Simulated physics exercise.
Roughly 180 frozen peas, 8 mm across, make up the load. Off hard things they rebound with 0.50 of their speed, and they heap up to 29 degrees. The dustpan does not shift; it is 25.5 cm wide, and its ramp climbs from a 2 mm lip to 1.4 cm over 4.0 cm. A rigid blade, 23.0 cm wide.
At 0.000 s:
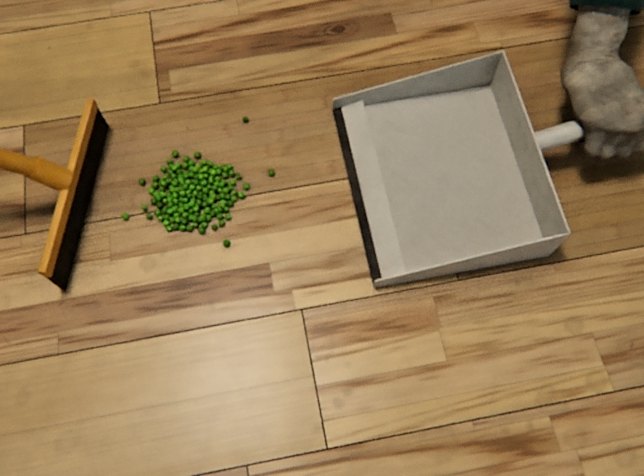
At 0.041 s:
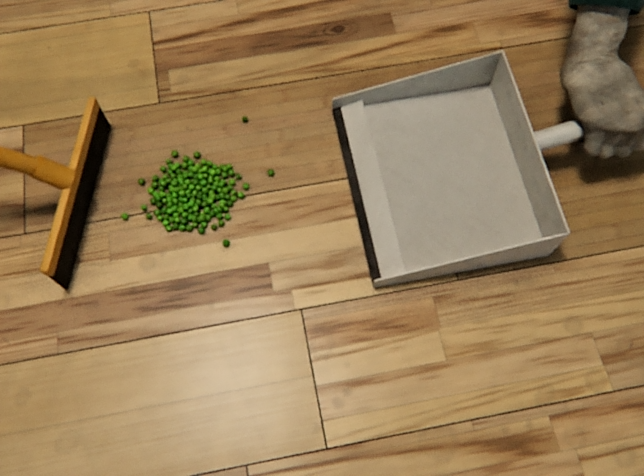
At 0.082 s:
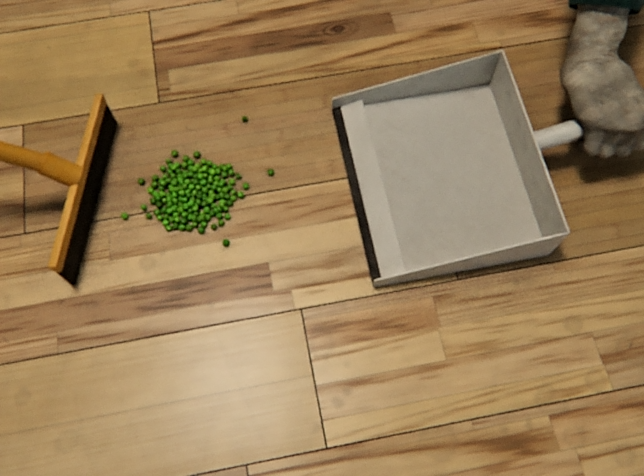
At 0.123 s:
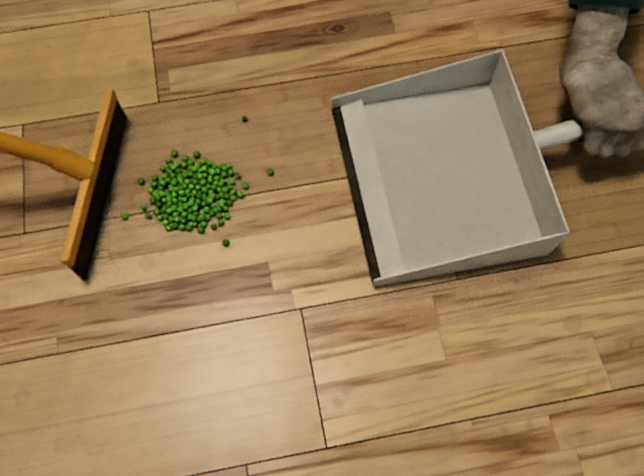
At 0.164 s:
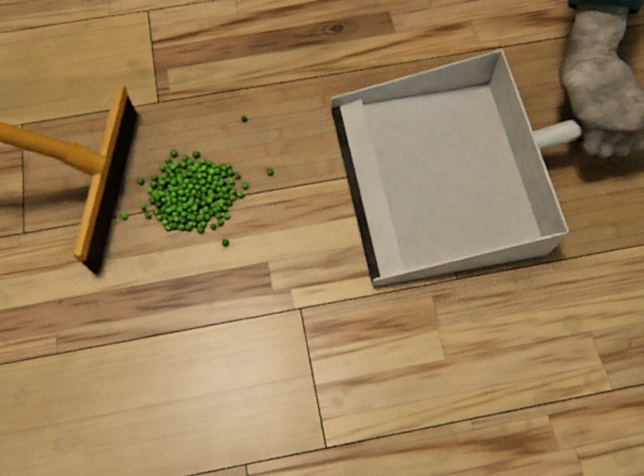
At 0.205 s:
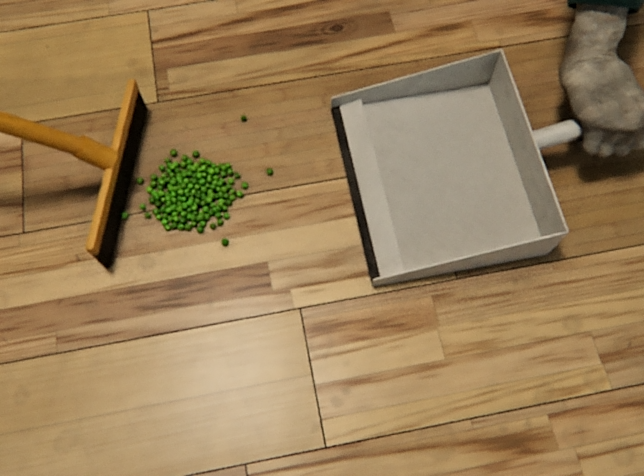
A floor of light wooden planks with darker grain is seen from above at a slant, in a view that stays still. A loose heap of small green peas lies left of centre with a few strays around it, between an orange-framed blade with a dark face at left and a pale grey dustpan held by a grey hand at right. The blade slides rightward and slightly up toward the peas, closing most of the gap, while the heap and dustpan stay put.
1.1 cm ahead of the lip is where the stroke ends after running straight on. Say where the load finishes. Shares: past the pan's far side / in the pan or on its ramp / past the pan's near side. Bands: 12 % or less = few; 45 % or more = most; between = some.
Shares - past the pan's far side: Few; in the pan or on its ramp: Few; past the pan's near side: Few.
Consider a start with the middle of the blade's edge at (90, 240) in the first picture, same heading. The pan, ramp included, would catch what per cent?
About 0 per cent.
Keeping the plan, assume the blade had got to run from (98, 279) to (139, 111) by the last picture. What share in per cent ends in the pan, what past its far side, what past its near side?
Pan 15; far 0; near 5.
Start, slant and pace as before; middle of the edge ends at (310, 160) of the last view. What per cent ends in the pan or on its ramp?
Some 0 percent.
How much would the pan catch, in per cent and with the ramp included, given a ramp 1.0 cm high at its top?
Roughly 0 per cent.
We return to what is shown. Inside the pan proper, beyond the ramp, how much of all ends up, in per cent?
Close to 0 per cent.
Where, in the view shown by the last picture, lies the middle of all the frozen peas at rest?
Roughly pixel (311, 184).
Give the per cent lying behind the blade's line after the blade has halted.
About 30 per cent.
After 0.52 s, middle of the blade 17 cm from the lip; 0 % over the lip, far side 0 %, near side 0 %.
After 0.74 s, middle of the blade 9 cm from the lip; 0 % over the lip, far side 5 %, near side 0 %.
After 1.06 s, middle of the blade 4 cm from the lip; 0 % over the lip, far side 5 %, near side 0 %.
By 1.5 s all is still; far side 5 %, pan 0 %, near side 0 %, in front of the lip or behind the blade 95 %.
